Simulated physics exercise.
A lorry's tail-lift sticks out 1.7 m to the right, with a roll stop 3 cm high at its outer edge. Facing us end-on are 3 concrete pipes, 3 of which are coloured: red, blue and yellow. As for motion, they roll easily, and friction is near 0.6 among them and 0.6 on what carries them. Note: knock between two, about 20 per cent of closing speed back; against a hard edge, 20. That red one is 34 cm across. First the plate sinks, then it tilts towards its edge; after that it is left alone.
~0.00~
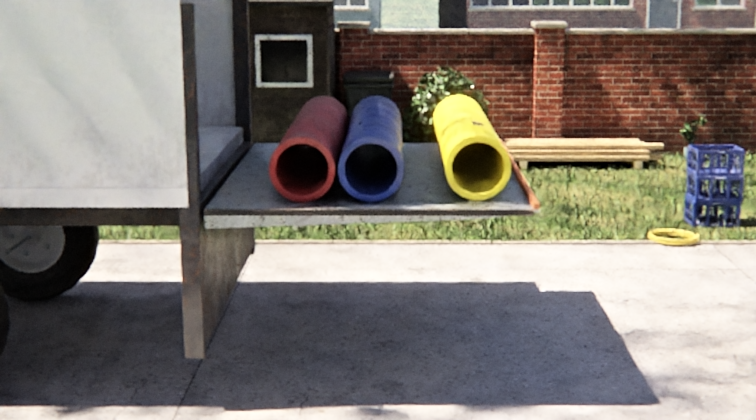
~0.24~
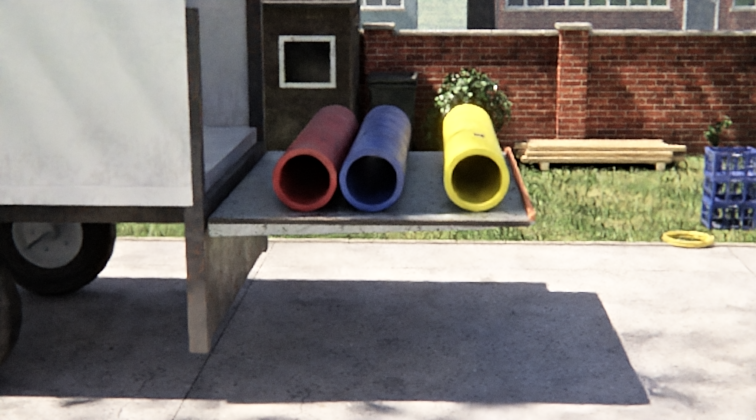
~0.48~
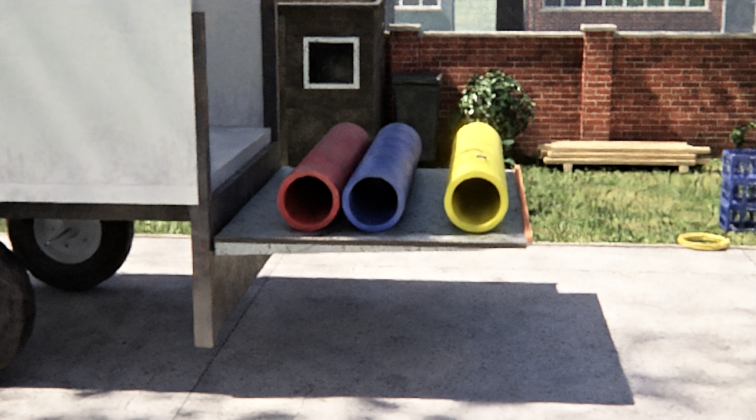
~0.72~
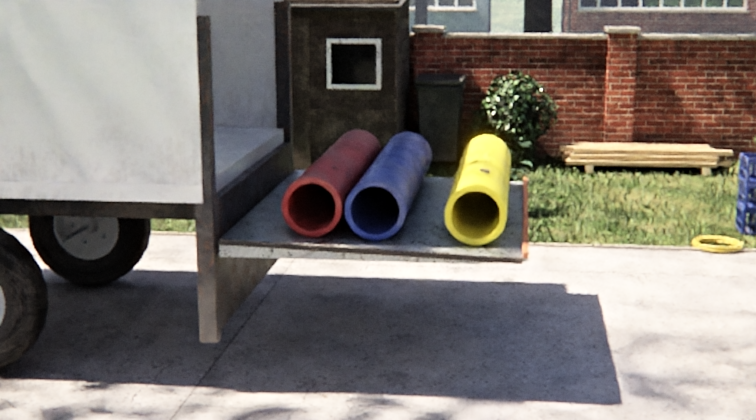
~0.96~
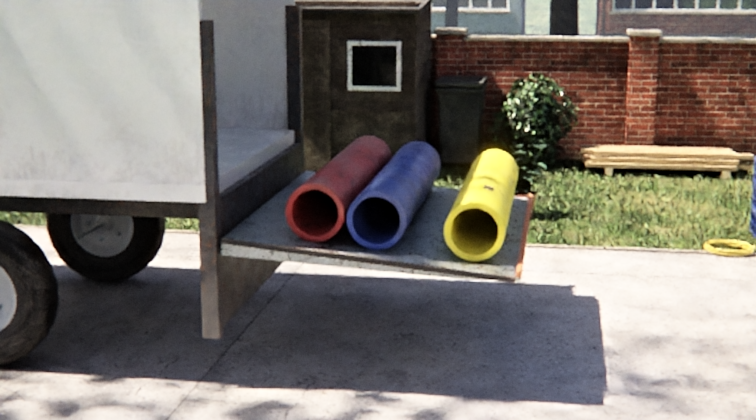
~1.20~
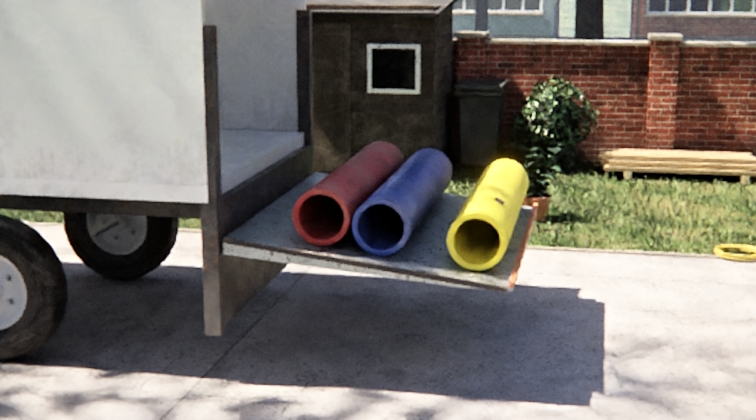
A lorry's tail-lift lowers, then tilts down rightward with red, blue and yellow pipes on it.
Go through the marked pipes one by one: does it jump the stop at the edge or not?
I'd say red never makes it over. Blue never makes it over. Yellow never makes it over, once it all settles.
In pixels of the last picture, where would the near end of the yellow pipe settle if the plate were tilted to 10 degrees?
Near pixel (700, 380).
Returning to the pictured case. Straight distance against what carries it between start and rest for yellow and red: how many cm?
For yellow it's around 15, and for red around 40.
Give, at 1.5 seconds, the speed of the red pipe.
About 0.4 m/s.
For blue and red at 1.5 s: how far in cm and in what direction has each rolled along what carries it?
Rightward shift: Blue 15 cm, red 15 cm.
By 1.5 s, red is on the plate, 105 cm from the stop, rolling right; blue is on the plate, 70 cm from the stop, rolling right; yellow is on the plate, 15 cm from the stop, rolling right; 0 of 3 are off.
By 1.8 s, red is on the plate, 90 cm from the stop, rolling right; blue is on the plate, 55 cm from the stop, rolling right; yellow is on the plate, 5 cm from the stop; 0 of 3 are off.
Finally (2.2 s), red is on the plate, 80 cm from the stop; blue is on the plate, 45 cm from the stop; yellow is on the plate, 10 cm from the stop; 0 of 3 are off.
